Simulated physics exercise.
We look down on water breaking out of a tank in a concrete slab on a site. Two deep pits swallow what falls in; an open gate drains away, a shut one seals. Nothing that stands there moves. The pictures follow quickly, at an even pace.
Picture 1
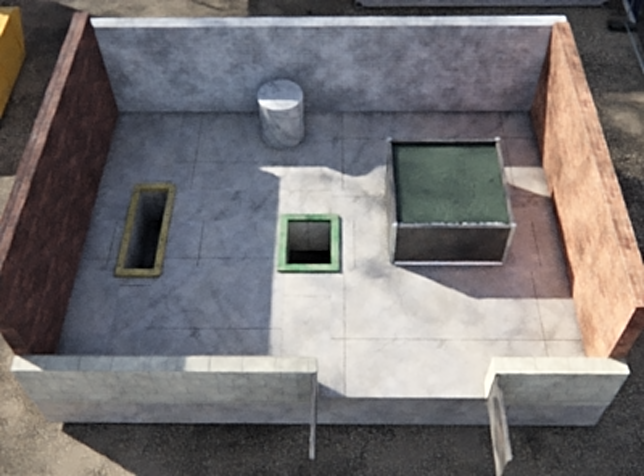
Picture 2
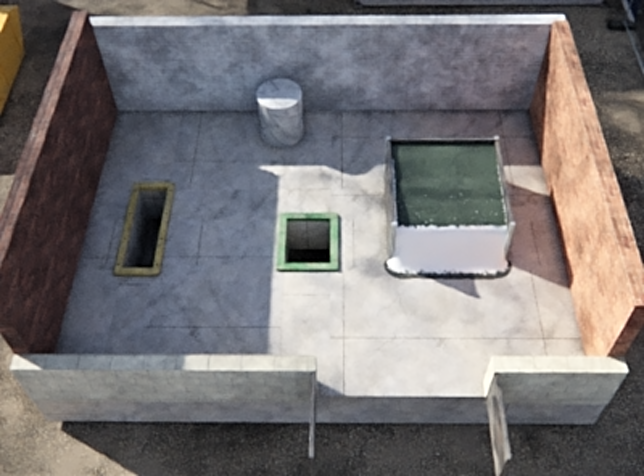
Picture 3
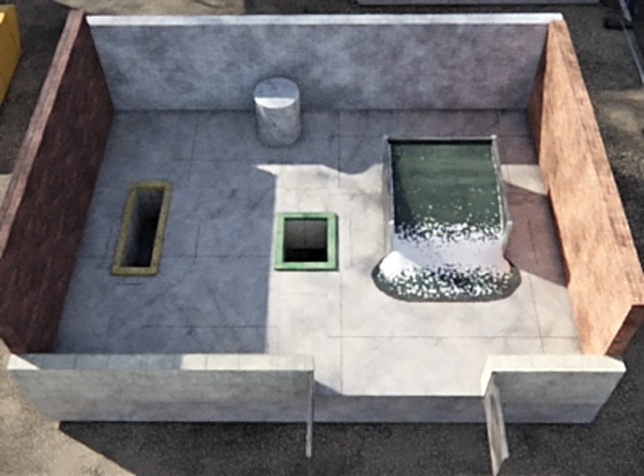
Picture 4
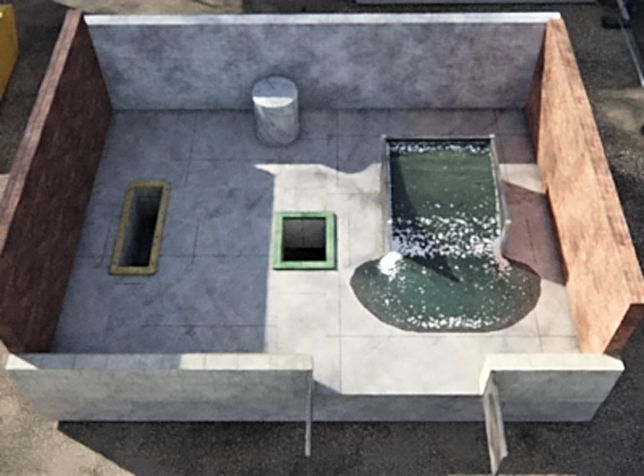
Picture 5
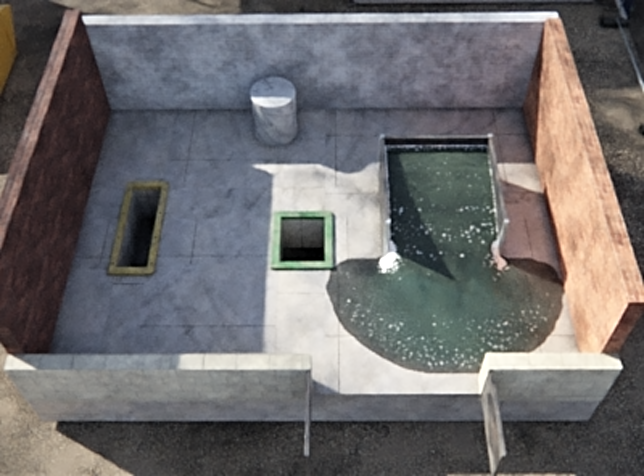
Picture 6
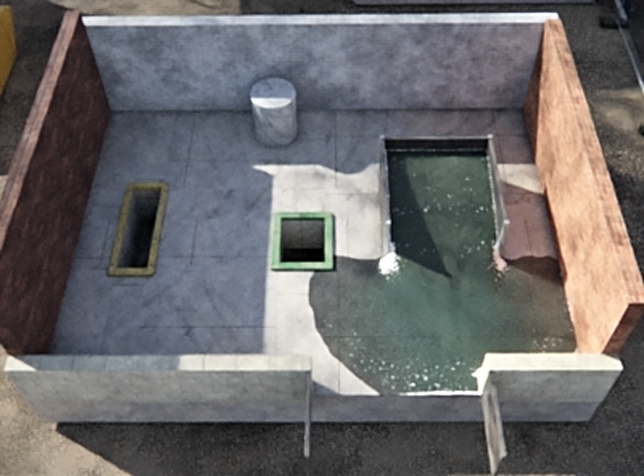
At the start, a square tank of dark green water stands still on a walled concrete slab, right of two framed pits. Its near side gives way and water pours out in a foaming sheet, then fans across the floor, spreading left toward the green-framed pit and forward to the gap in the front wall.
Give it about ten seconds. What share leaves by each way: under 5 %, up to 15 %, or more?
One by one: The gate takes above 15 %; the green pit takes not even 5 %; the yellow pit takes not even 5 %.
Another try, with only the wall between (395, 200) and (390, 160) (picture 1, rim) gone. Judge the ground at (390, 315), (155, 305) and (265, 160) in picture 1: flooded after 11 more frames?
In that order: No water, not flooded, under water.
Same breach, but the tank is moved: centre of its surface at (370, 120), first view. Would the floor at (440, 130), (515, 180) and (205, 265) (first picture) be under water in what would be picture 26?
As listed: Dry, clear, clear.
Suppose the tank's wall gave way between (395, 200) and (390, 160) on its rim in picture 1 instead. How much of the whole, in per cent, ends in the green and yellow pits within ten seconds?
Roughly, in per cent: Green 35, yellow 8.
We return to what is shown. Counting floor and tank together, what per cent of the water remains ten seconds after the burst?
Roughly 40 per cent.
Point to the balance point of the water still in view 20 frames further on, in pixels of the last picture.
At about (444, 282).
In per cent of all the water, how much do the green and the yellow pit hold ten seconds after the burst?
About 0 and 0 per cent.
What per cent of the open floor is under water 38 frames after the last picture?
Roughly 55 per cent.
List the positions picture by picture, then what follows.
In the first frame, the tank at (448, 184) is whole and still.
In the second frame, water pours out at (448, 249) and has run to (507, 263).
In the third frame, water pours out at (445, 249) and has run to (515, 281).
In the fourth frame, water pours out at (443, 249) and has run to (520, 315).
In the fifth frame, the front is at a hidden place, out from the gap at (442, 250).
In the sixth frame, the front is at a hidden place, out from the gap at (442, 250).
A moment on, water covers 25 % of the floor; the gate 13 %, the green pit 0 %, the yellow pit 0 %.
Next, water covers 25 % of the floor; the gate 29 %, the green pit 0 %, the yellow pit 0 %.
Then, water covers 40 % of the floor; the gate 43 %, the green pit 0 %, the yellow pit 0 %.
Later, water covers 55 % of the floor; the gate 54 %, the green pit 0 %, the yellow pit 0 %.
In the end, water covers 80 % of the floor; the gate 60 %, the green pit 0 %, the yellow pit 0 %.
